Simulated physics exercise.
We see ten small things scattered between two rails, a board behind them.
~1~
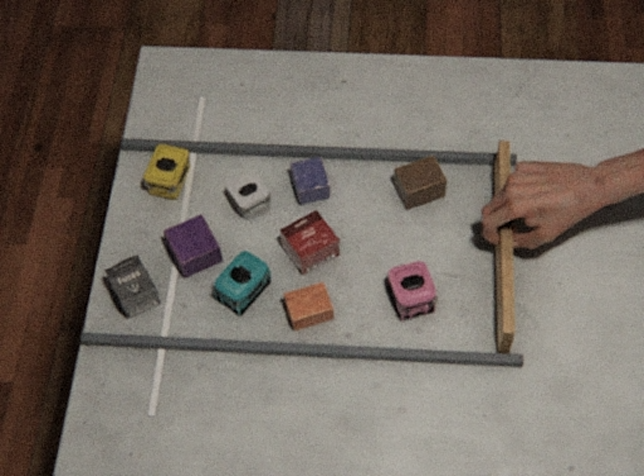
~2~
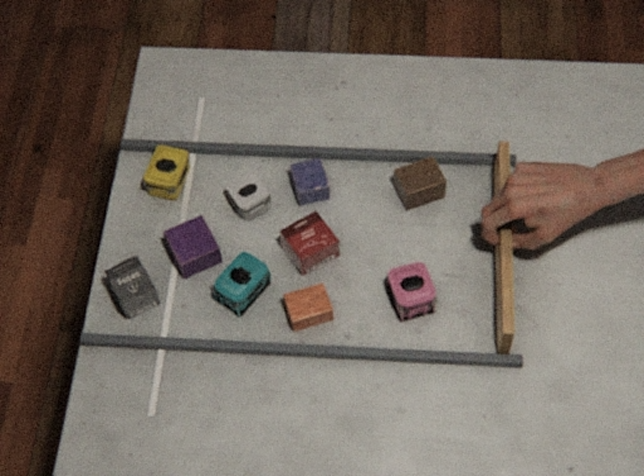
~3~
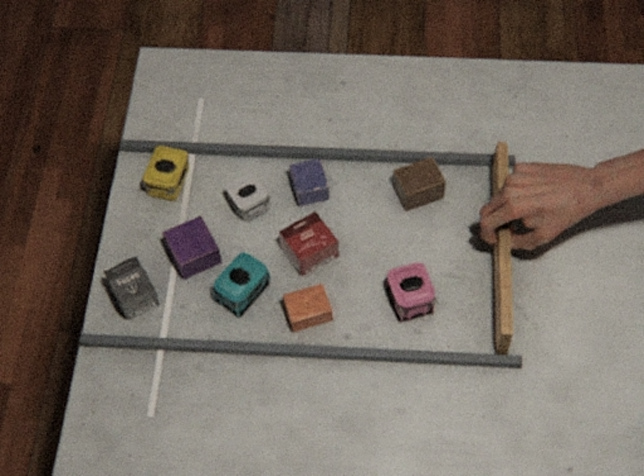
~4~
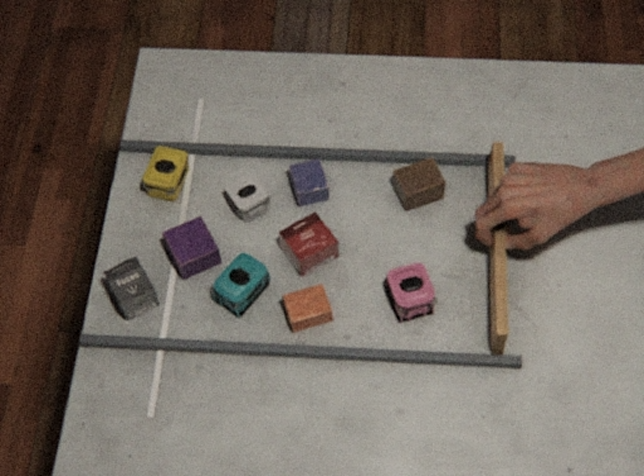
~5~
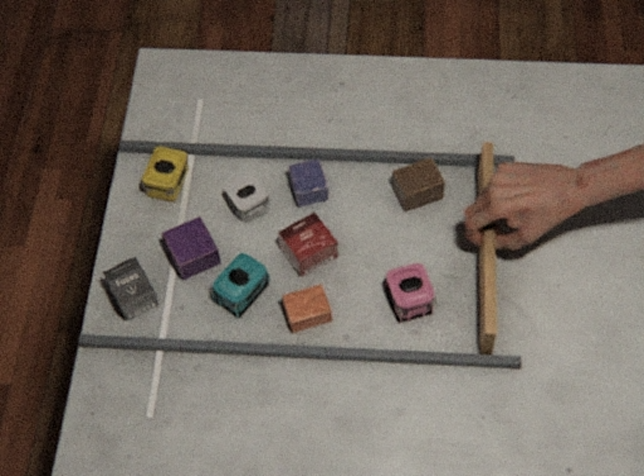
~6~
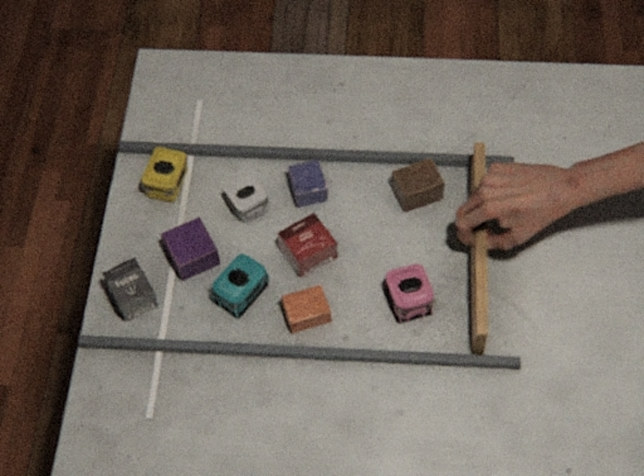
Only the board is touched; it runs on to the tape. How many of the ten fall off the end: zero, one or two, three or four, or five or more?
In the end the number that fall off is one or two.
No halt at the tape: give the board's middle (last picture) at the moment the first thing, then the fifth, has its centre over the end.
At (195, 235) for the first, at (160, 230) for the fifth.
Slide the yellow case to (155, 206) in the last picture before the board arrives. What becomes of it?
Then it comes down.
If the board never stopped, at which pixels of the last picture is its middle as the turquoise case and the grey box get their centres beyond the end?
About (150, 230), and (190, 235) for the other.
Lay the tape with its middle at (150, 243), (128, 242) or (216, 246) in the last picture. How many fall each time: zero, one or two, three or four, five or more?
Taking them in turn, more than four; at least five; zero.
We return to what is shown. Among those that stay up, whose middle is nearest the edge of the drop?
The purple block ends nearest.
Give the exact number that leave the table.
It comes to 2.
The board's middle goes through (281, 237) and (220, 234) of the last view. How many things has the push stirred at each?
First 7, then 10.
A little later, none off yet; grey box at rest near (131, 289); yellow case at rest near (166, 175); purple block at rest near (191, 249).
Next, none off yet; grey box shifted a little near (115, 287); yellow case shifted about its own width near (136, 176); purple block shifted about its own width near (150, 249).
When it is over, the number that fall off is one or two; down, yellow case and grey box.
